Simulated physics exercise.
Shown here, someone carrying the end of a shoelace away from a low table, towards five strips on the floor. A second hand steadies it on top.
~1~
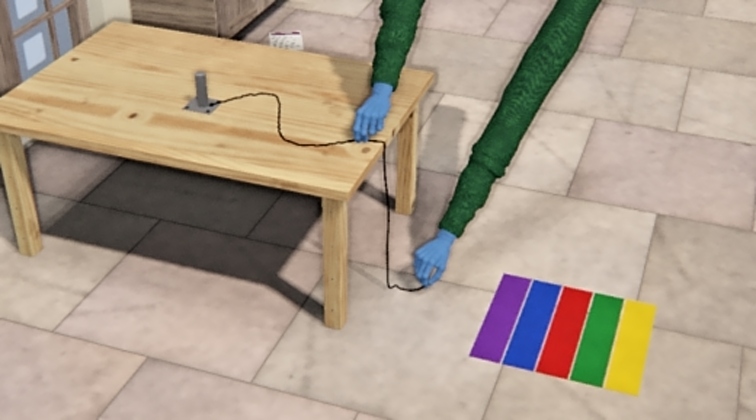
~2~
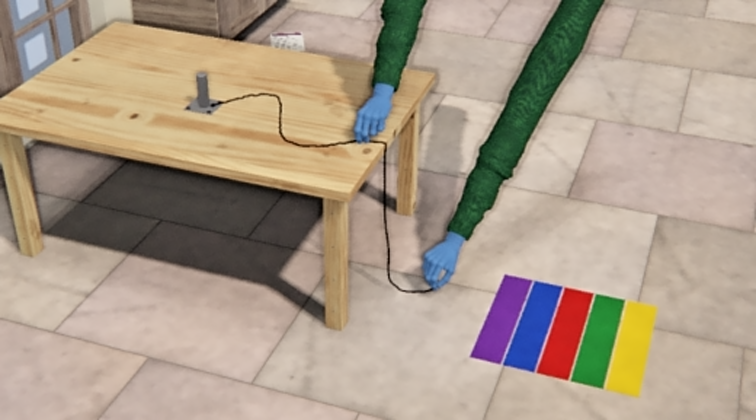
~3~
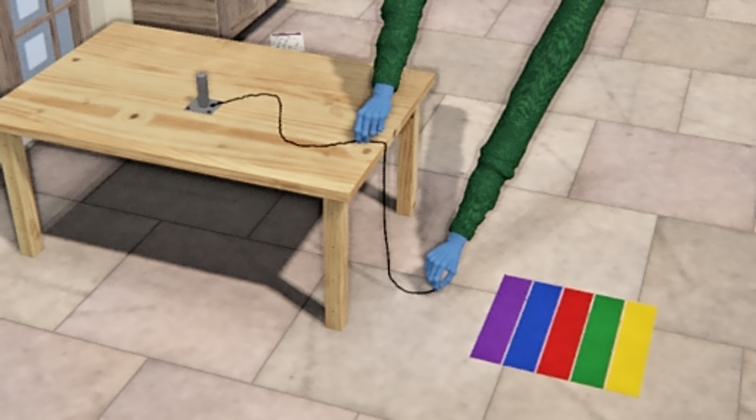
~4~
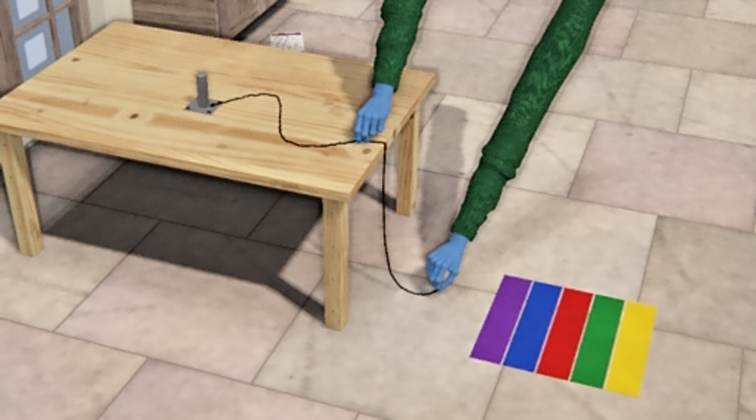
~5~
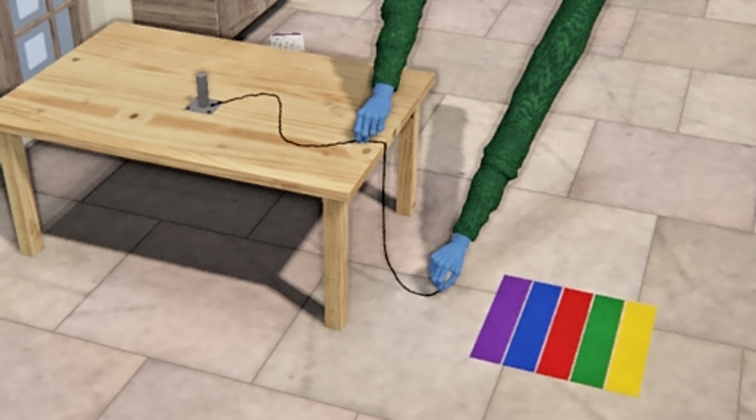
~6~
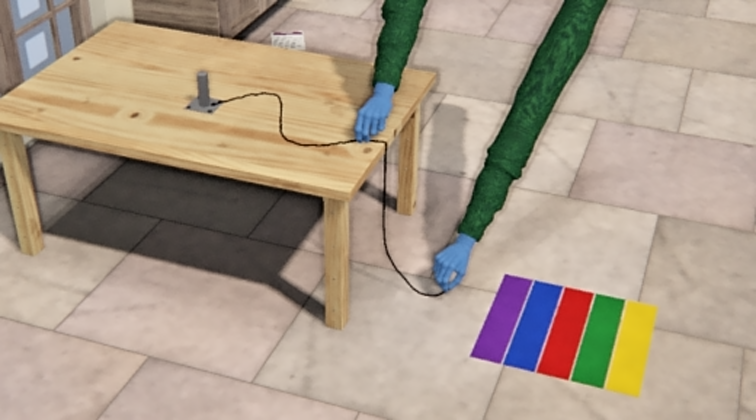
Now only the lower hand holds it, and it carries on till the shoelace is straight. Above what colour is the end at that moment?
The yellow one.
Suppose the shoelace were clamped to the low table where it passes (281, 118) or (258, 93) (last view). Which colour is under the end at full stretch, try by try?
Try by try: Red; green.
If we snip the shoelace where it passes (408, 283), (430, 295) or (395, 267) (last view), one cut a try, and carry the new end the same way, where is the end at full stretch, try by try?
Try by try, around (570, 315), (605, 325) and (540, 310).
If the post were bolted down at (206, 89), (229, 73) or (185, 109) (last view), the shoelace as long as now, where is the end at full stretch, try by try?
The places are (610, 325), (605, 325) and (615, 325).
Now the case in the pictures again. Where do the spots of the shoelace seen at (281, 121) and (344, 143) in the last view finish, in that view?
They go to (333, 129) and to (426, 169).
Early on, end near (569, 316); over red.
Midway, end near (611, 325); over green.
At the end of the slack, end near (636, 331); over yellow. It halts on the yellow strip.
